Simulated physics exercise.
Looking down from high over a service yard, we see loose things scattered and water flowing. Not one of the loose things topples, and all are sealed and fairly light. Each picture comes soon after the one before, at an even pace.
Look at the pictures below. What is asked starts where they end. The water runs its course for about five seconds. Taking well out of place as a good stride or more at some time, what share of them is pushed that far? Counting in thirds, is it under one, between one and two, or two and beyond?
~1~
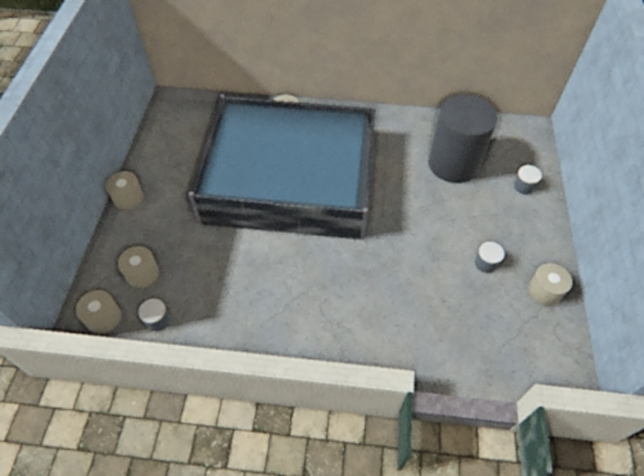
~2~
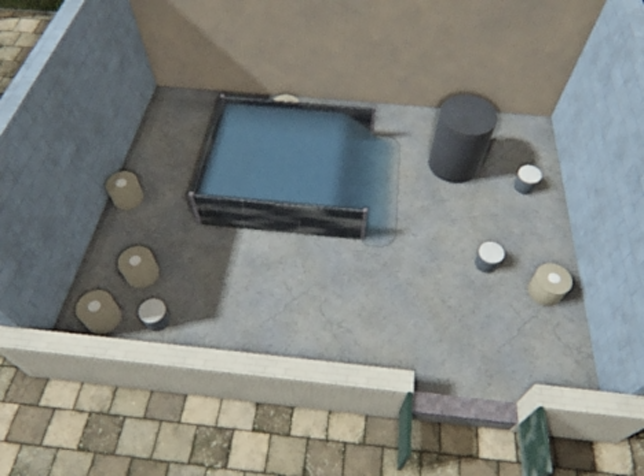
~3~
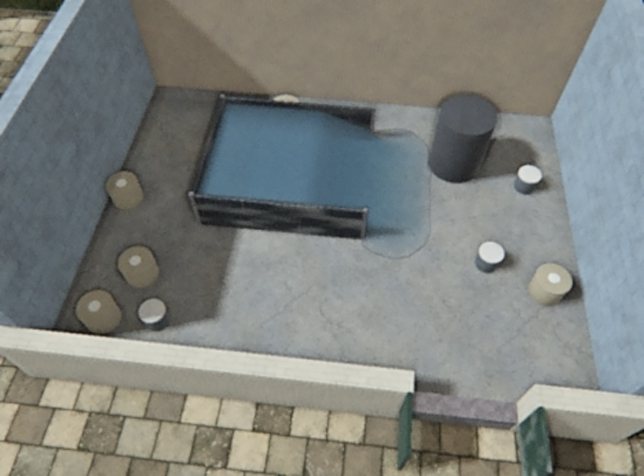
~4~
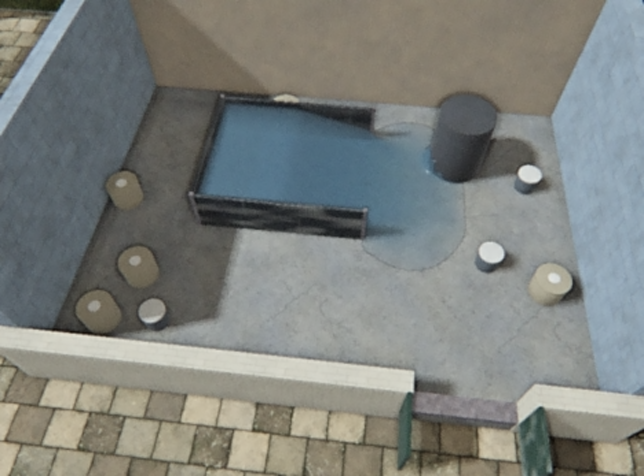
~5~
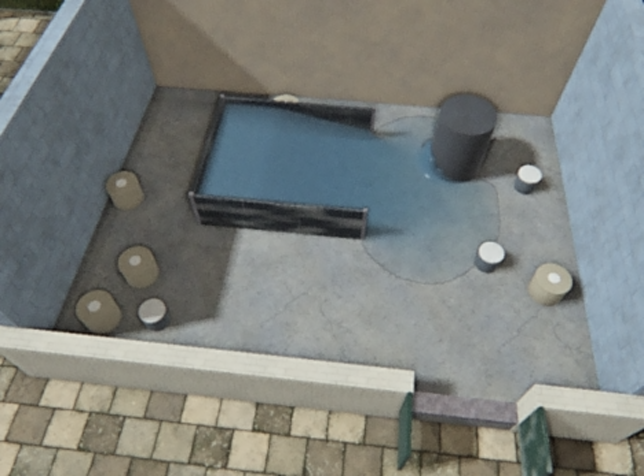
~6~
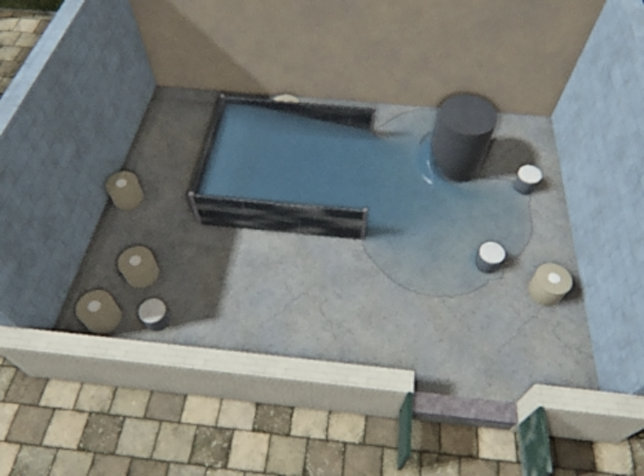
Band-wise it's the middle band, a third to two thirds.
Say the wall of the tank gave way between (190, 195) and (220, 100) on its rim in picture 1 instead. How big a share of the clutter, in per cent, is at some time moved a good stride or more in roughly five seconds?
That should be close to 60 percent.
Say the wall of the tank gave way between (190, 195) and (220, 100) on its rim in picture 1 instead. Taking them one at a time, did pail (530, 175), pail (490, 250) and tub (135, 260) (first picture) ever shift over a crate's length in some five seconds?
Fell short, fell short, went past that.
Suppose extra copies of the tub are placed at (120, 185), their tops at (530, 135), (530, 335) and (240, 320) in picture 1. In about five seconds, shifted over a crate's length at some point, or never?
First driven off, second driven off, third remains in place.
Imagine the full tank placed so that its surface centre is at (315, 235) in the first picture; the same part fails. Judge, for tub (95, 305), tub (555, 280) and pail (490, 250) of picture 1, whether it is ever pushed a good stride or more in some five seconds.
Well, the first one didn't get far, the second got driven a long way, and the third got driven a long way.
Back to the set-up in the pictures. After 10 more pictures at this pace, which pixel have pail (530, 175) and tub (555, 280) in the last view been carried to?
(537, 131) and (567, 307), roughly.
A moment on, 0 of 8 are well off their spots; 0 afloat.
Next, 2 of 8 are well off their spots; 3 afloat.
Later, 3 of 8 are well off their spots; 3 afloat.
In the end, 3 of 8 are well off their spots, and 3 have been at some point; 1 afloat.
